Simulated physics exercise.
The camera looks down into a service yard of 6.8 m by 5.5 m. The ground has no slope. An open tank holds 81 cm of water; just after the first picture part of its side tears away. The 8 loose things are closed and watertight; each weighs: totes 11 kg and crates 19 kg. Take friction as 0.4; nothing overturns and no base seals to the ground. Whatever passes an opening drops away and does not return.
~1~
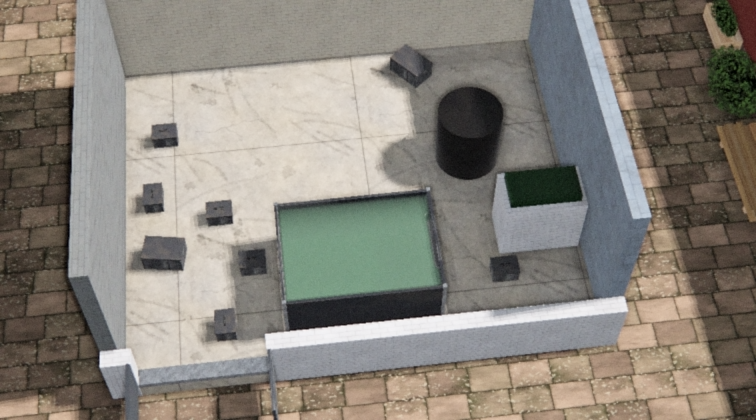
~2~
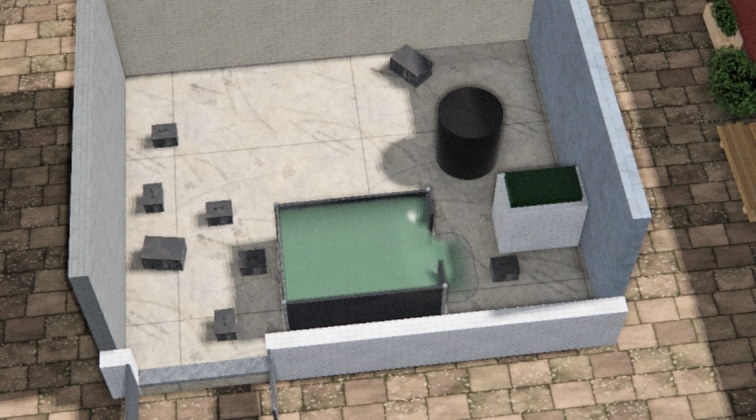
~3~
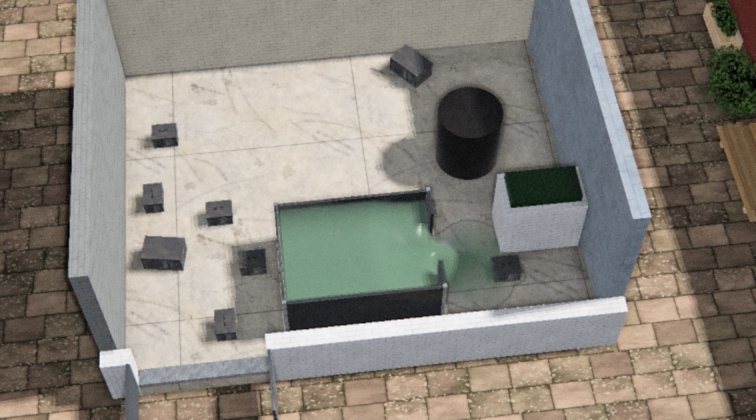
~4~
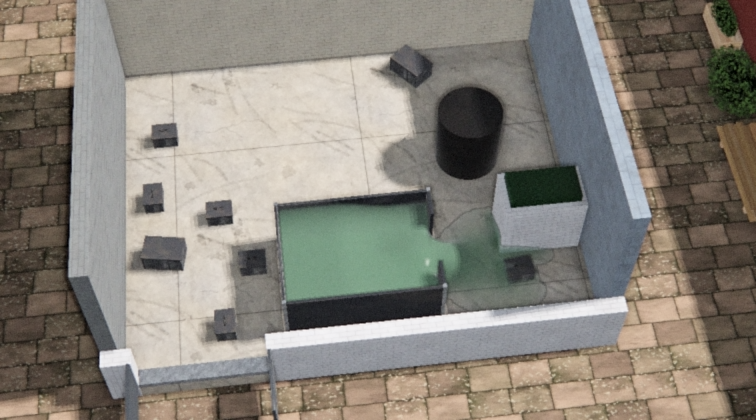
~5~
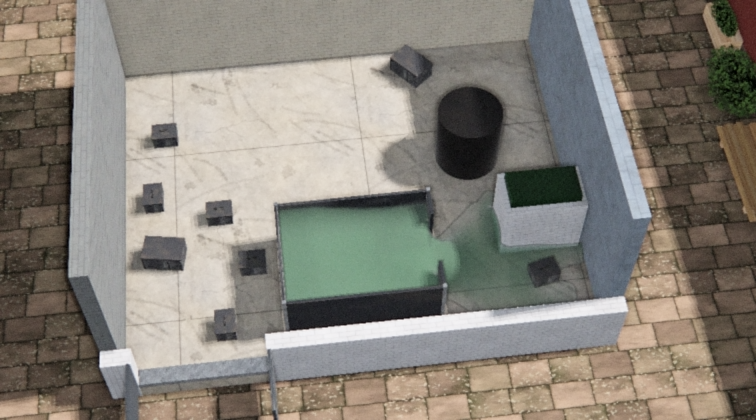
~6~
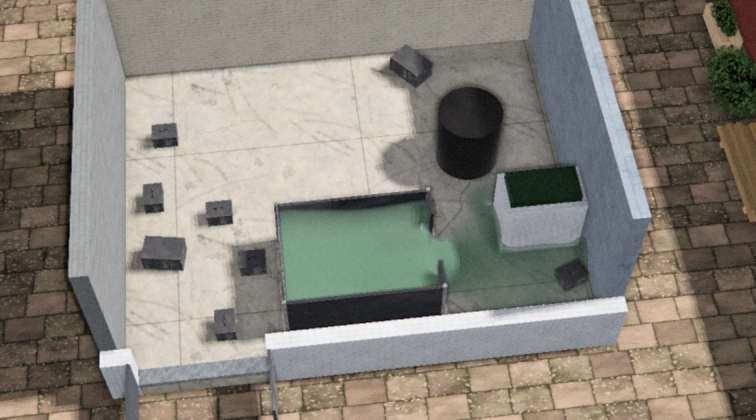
Green water sits level in an open tank inside a walled yard dotted with small dark boxes, then pours out through a gap in the tank's right side. It spreads across the floor around the white planter-like block, and pushes one dark box rightward toward the wall while the other boxes stay put.
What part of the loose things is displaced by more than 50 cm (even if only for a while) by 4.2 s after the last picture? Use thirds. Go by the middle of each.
Share: Not even a third.
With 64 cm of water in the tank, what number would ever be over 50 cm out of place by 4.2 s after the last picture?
Then 1.
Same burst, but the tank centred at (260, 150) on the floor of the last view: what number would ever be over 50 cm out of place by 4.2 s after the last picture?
Then 2.
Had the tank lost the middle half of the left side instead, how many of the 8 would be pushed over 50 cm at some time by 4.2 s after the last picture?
Then 5.
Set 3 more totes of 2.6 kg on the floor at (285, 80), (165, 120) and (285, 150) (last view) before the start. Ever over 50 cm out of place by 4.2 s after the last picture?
In turn: Short of it, less, past it.
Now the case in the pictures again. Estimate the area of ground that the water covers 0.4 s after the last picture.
About 8.0 m2.
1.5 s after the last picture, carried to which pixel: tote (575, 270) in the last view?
Near (539, 292).
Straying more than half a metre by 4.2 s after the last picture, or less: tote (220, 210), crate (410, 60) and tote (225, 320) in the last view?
In that order: Under, under, over.
Then, 0.4 s after the last picture 1 of 8 are over 50 cm from their spots; 1 afloat.
Then, 1.5 s after the last picture 1 of 8 are over 50 cm from their spots; 1 afloat.
Then, 2.8 s after the last picture 1 of 8 are over 50 cm from their spots; 1 afloat.
Then, 4.2 s after the last picture 2 of 8 are over 50 cm from their spots, and 2 have been at some point; 1 afloat.
